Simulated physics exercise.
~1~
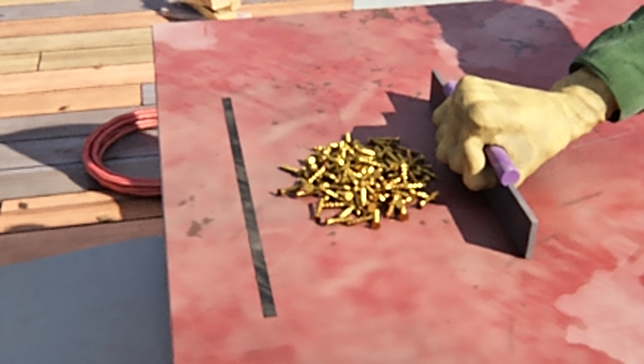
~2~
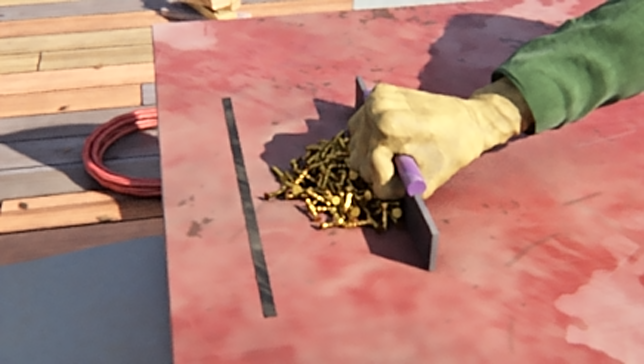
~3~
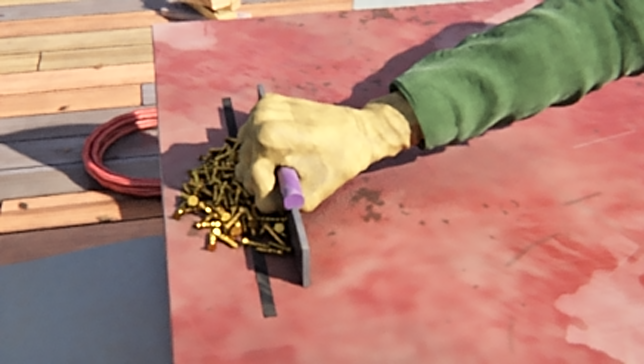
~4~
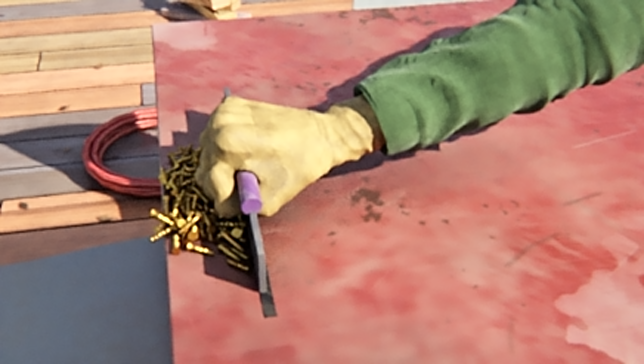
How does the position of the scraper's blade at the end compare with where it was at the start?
At the start the blade stands to the right of the heap, well away from the black tape. By the end it is much further left, at the tape near the table's left edge.
Gloved hand pushing a heap of small brass-coloured pieces left across a red table with a scraper, reaching the table's edge.
